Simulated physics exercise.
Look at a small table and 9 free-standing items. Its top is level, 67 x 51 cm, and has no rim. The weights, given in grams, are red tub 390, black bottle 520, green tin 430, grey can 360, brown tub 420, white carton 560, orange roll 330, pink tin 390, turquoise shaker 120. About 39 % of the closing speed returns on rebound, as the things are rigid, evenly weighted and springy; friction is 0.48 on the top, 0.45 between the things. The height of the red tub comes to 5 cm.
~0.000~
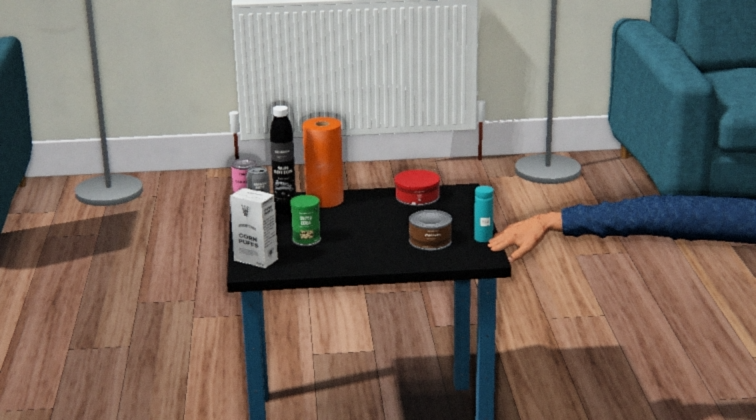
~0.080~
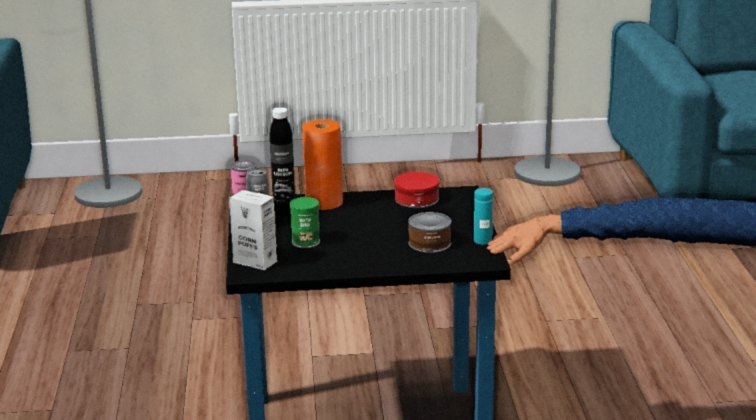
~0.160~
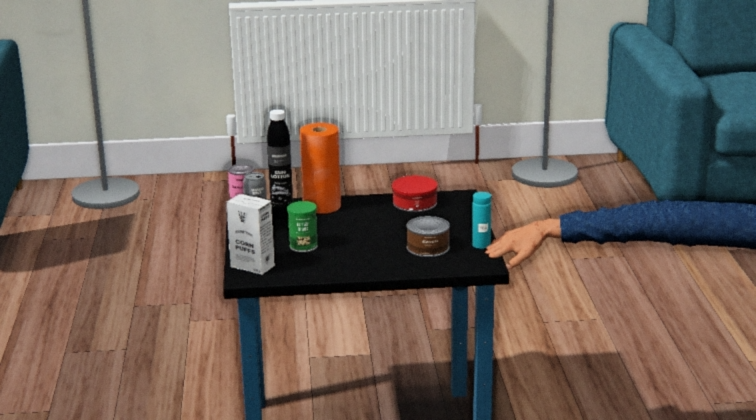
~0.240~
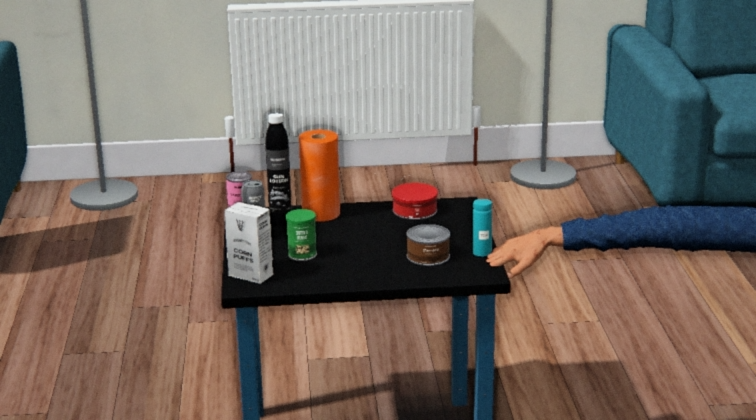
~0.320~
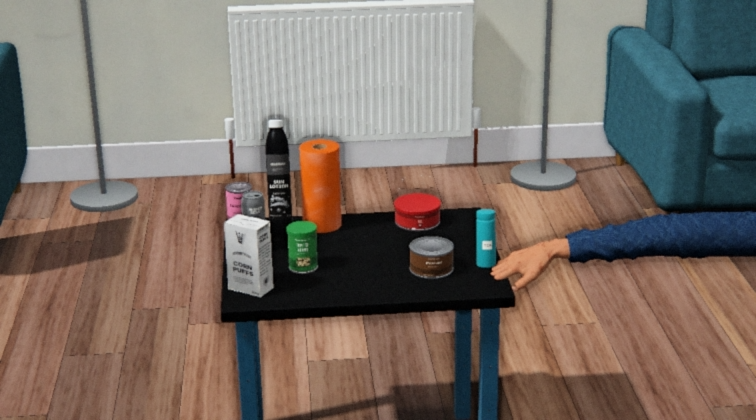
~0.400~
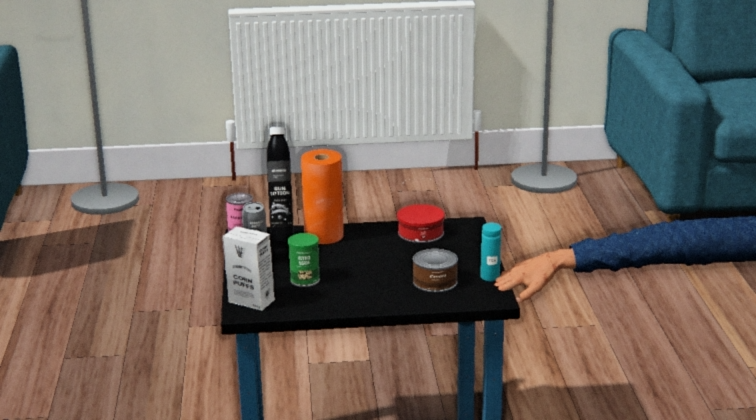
A living room with a wooden floor, a white radiator and teal armchairs is seen from slightly above, in a nearly still view. On a small black-topped table stand a white carton, pink and grey tins, a black bottle, an orange roll and a green tin at left, with red and brown tubs and a turquoise shaker at right. A blue-sleeved arm's hand at the right edge moves with the table as it slides gradually nearer, carrying everything along.
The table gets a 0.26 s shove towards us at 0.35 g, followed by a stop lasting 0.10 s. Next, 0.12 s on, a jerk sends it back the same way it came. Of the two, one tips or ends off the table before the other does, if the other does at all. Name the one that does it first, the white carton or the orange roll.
It is the former of the two.
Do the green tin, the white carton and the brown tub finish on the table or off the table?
Afterwards, the green tin stays on its support, the white carton leaves its support, and the brown tub stays on its support.
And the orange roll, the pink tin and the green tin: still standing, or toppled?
In the last frame the orange roll does not stay up, the pink tin remains up and the green tin remains up.
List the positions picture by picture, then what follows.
White carton (254, 228); orange roll (323, 163), in the first frame.
Green tin (305, 223), in the second frame.
Table shifted 2 cm; brown tub (428, 237), in the third frame.
Table shifted 6 cm; black bottle (278, 170) tilted 7°; turquoise shaker (483, 228) tilted 3°, in the fourth frame.
Table shifted 12 cm; black bottle (279, 177) tilted 17°; green tin (303, 247), in the fifth frame.
Table shifted 16 cm; white carton (249, 268); orange roll (323, 197), in the sixth frame.
By 0.80 s, table shifted 5 cm; white carton and turquoise shaker now off the table; orange roll tilted 23° near (322, 185); grey can on its side.
By 1.10 s, orange roll tilted 14° near (321, 168); grey can on its side; black bottle tilted 72°.
By 1.70 s, orange roll now off the table; black bottle on its side; grey can on its side.
When it is over (3.6 s), off the table, white carton, orange roll and turquoise shaker; lying over on the table, black bottle and grey can; the other 4 within 5 cm of the start. End places, in pixels of the last picture, orange roll near (344, 313). White carton went at 0.62 s; orange roll went at 1.42 s.
